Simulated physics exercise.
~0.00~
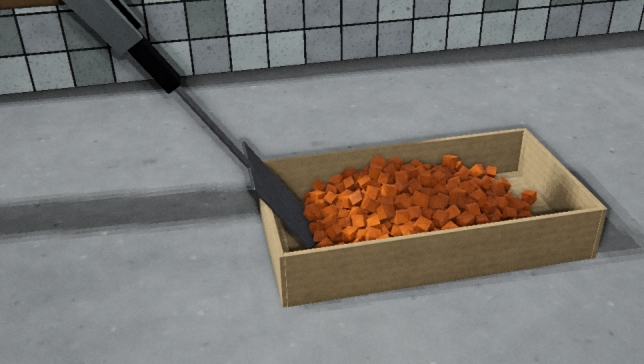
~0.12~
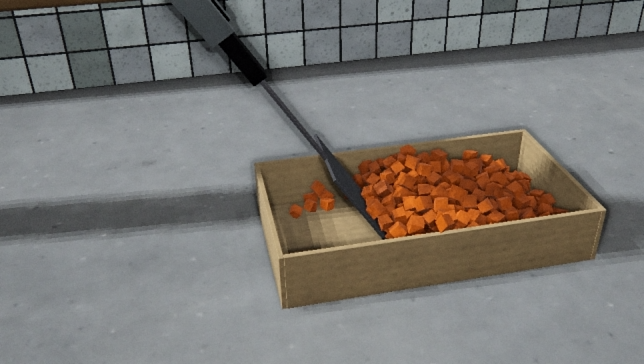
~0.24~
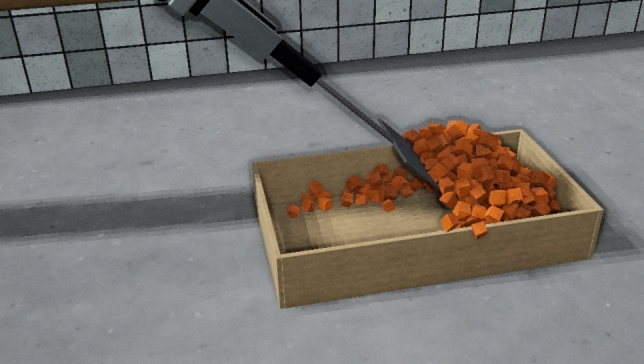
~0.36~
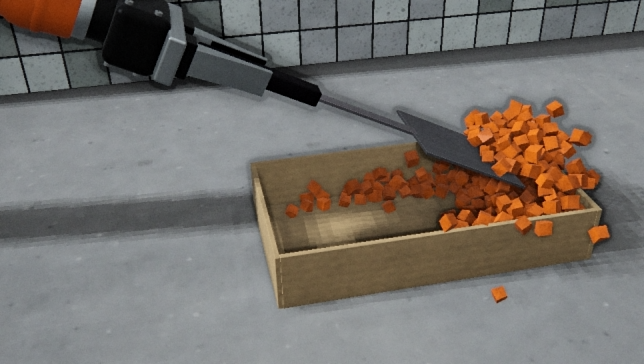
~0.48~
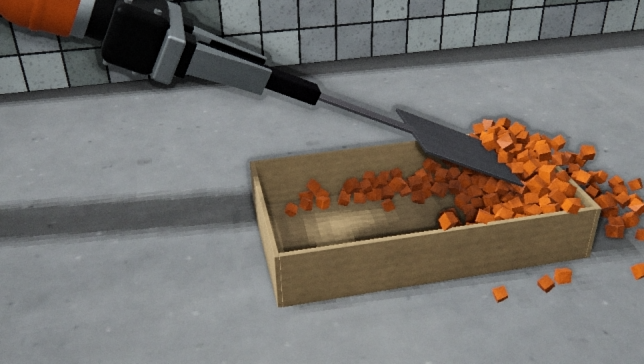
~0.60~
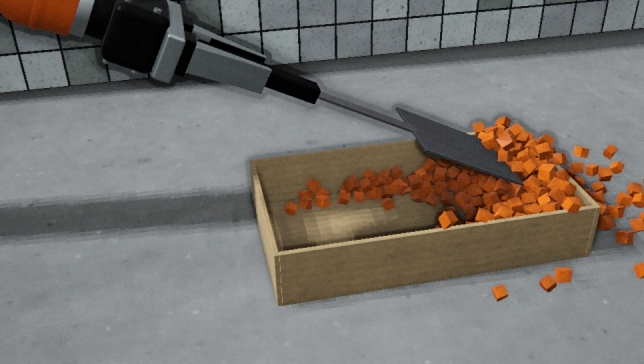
A dark turner, held by a robotic arm with an orange section, dips into a pale wooden-looking tin of orange vegetable dice on a grey surface, seen from above at an angle, with grey and white tiles behind. It sweeps right, pushing the dice into a steep heap and leaving a few scattered behind. Near the right end the blade tilts flatter and rises, lifting the pile above the rim. Dice tumble over the right end and front edge. The turner halts, and most dice remain inside while a small share lies spilled outside.
